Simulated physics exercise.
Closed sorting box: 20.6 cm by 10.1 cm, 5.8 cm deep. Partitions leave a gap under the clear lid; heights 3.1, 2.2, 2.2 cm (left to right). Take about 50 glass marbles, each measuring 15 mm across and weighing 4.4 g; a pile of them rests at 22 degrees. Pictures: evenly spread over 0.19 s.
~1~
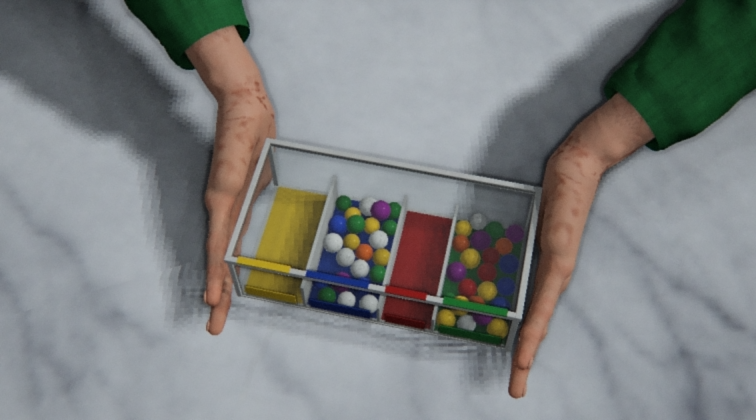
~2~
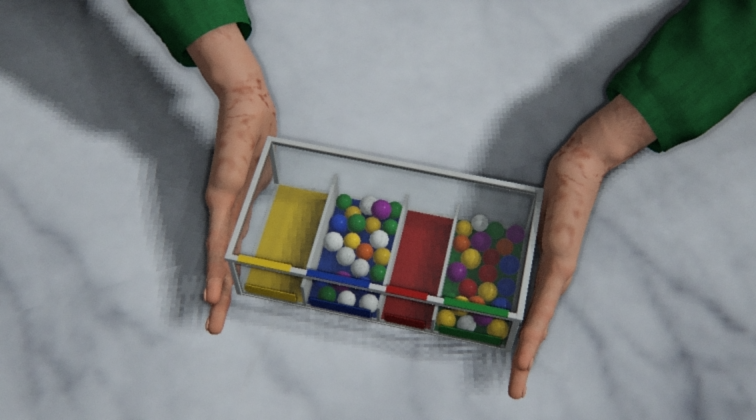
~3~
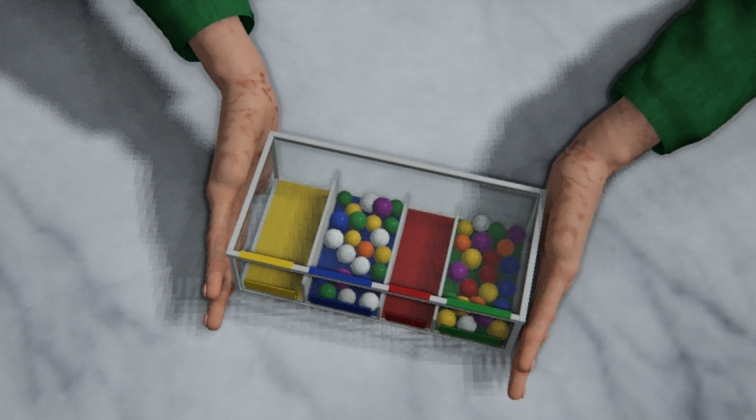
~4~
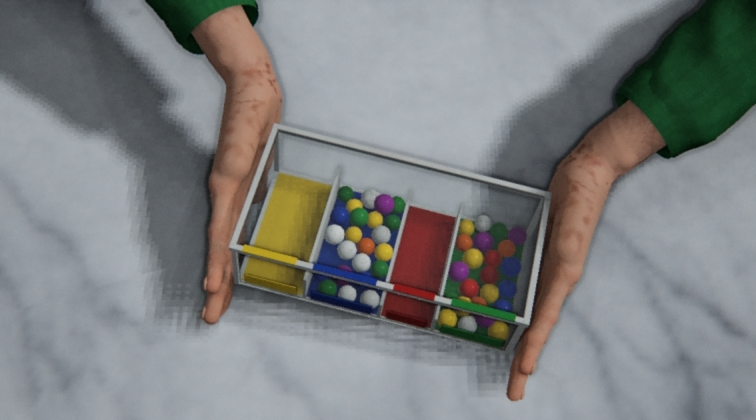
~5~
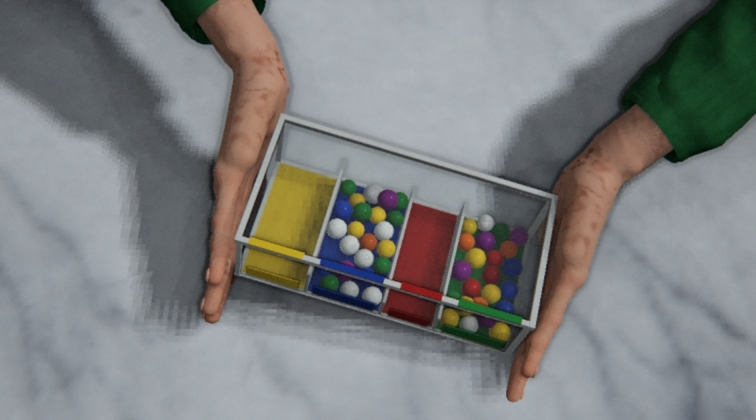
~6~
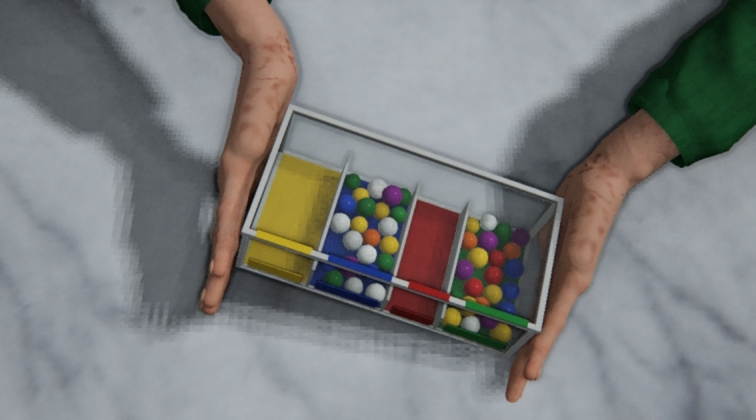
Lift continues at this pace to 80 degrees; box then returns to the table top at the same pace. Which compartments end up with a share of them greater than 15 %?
Red: Not greater. Blue: Greater. Green: Greater. Yellow: Not greater.
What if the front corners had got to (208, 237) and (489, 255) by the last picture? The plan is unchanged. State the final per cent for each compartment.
Red = 5 %, blue = 50 %, green = 10 %, yellow = 35 %.
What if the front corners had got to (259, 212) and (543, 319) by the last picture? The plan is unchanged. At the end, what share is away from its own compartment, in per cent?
Then around 30 percent would end up out of place.
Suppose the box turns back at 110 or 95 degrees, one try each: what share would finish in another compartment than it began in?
50 and 50 %.
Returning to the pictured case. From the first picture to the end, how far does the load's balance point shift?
About 2.0 cm.
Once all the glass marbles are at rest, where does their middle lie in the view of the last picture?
Around (464, 279).
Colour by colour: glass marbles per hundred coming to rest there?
Red: 5%; blue: 35%; green: 60%; yellow: 0%.
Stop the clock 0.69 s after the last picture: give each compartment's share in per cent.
Red 0; blue 50; green 50; yellow 0.
Then, 0.69 s after the last picture, tilt 80 degrees; blue 50 %, green 50 %.
Then, 1.15 s after the last picture, tilt 35 degrees; red 5 %, blue 35 %, green 60 %.
Then, 1.68 s after the last picture, tilt 0 degrees; red 5 %, blue 35 %, green 60 %.
In the end, red 5 %, blue 35 %, green 60 %, yellow 0 %.
